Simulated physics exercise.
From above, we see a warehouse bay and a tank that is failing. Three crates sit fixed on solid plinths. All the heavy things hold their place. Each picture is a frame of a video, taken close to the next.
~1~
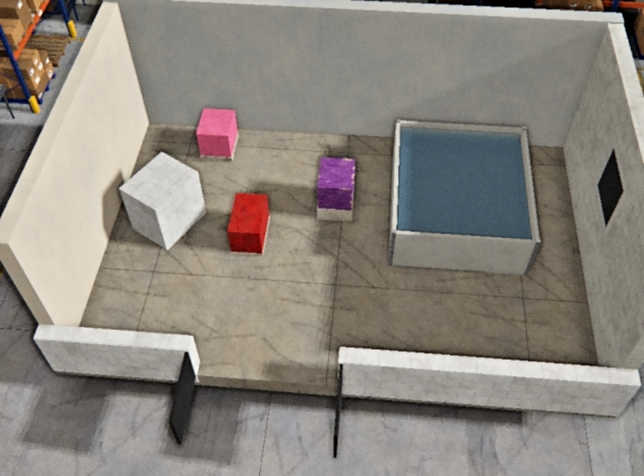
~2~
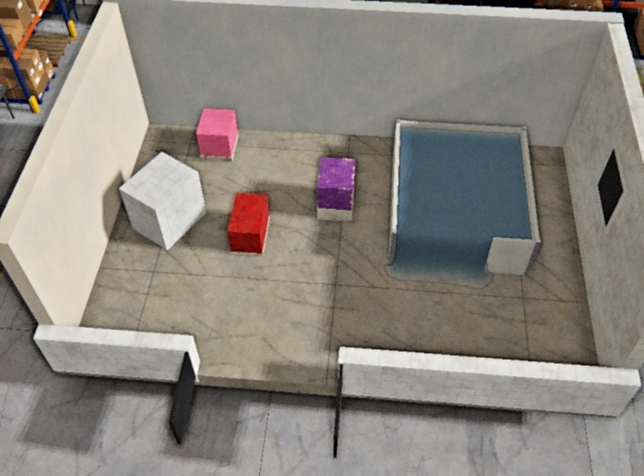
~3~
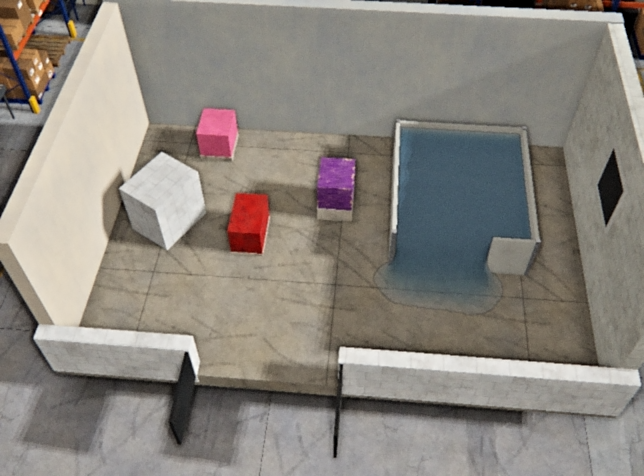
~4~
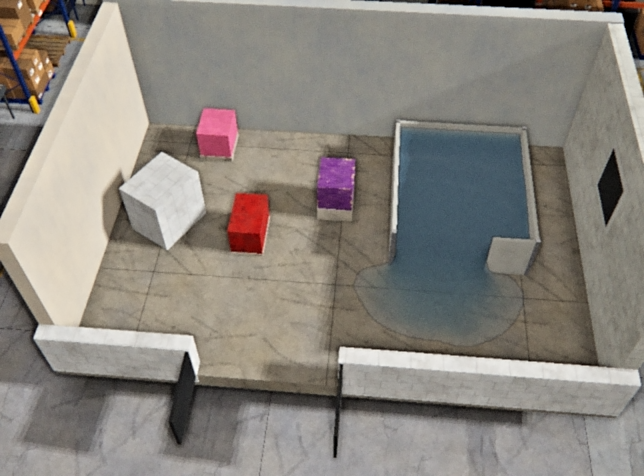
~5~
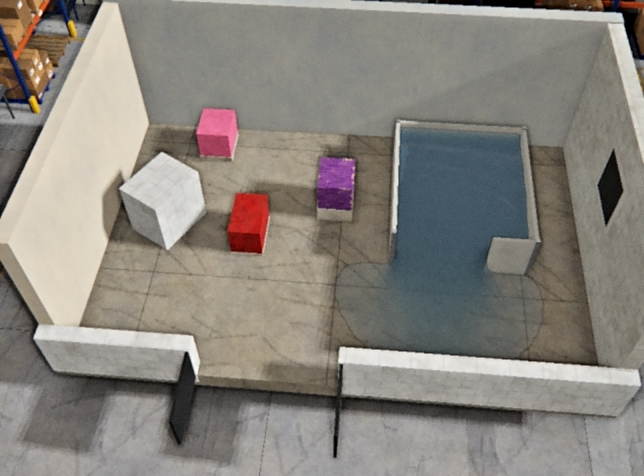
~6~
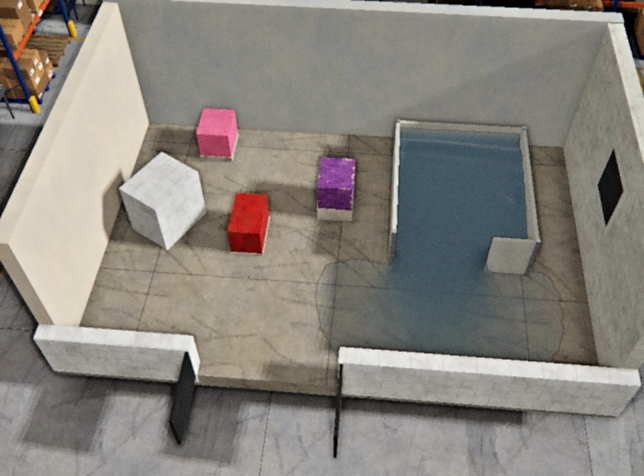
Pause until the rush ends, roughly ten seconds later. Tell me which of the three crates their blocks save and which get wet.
In the end the red crate is reached, the purple crate is never reached, the pink crate is reached.
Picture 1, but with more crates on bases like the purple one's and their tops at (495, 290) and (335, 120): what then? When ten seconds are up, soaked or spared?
Crate one: Is inundated. Crate two: Stays clear.
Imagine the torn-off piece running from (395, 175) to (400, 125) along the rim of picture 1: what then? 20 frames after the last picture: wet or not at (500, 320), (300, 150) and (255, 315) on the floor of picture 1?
Order as asked: Untouched, swamped, swamped.
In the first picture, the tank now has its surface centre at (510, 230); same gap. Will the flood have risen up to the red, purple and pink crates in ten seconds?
Red: Flooded; purple: Untouched; pink: Flooded.
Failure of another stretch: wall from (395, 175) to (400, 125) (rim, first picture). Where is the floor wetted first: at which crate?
That would be the crate marked purple.
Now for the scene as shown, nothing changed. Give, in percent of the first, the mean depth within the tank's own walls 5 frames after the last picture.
66 percent or so.
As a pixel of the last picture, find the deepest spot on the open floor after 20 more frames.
I'd put it around (602, 392).
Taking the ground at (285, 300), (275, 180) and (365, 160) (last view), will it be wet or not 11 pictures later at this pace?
Going through them in order, I'd say drenched, clear and clear.
A moment on, water covers 25 % of the floor; the red crate not reached, the purple crate not reached, the pink crate not reached.
Next, water covers 35 % of the floor; the red crate not reached, the purple crate not reached, the pink crate not reached.
Then, water covers 60 % of the floor; the red crate water round its plinth, the purple crate not reached, the pink crate not reached.
Later, water covers 85 % of the floor; the red crate water round its plinth, the purple crate water round its plinth, the pink crate water round its plinth.
In the end, water covers 95 % of the floor; the red crate was topped, the purple crate stayed above the water, the pink crate was topped.
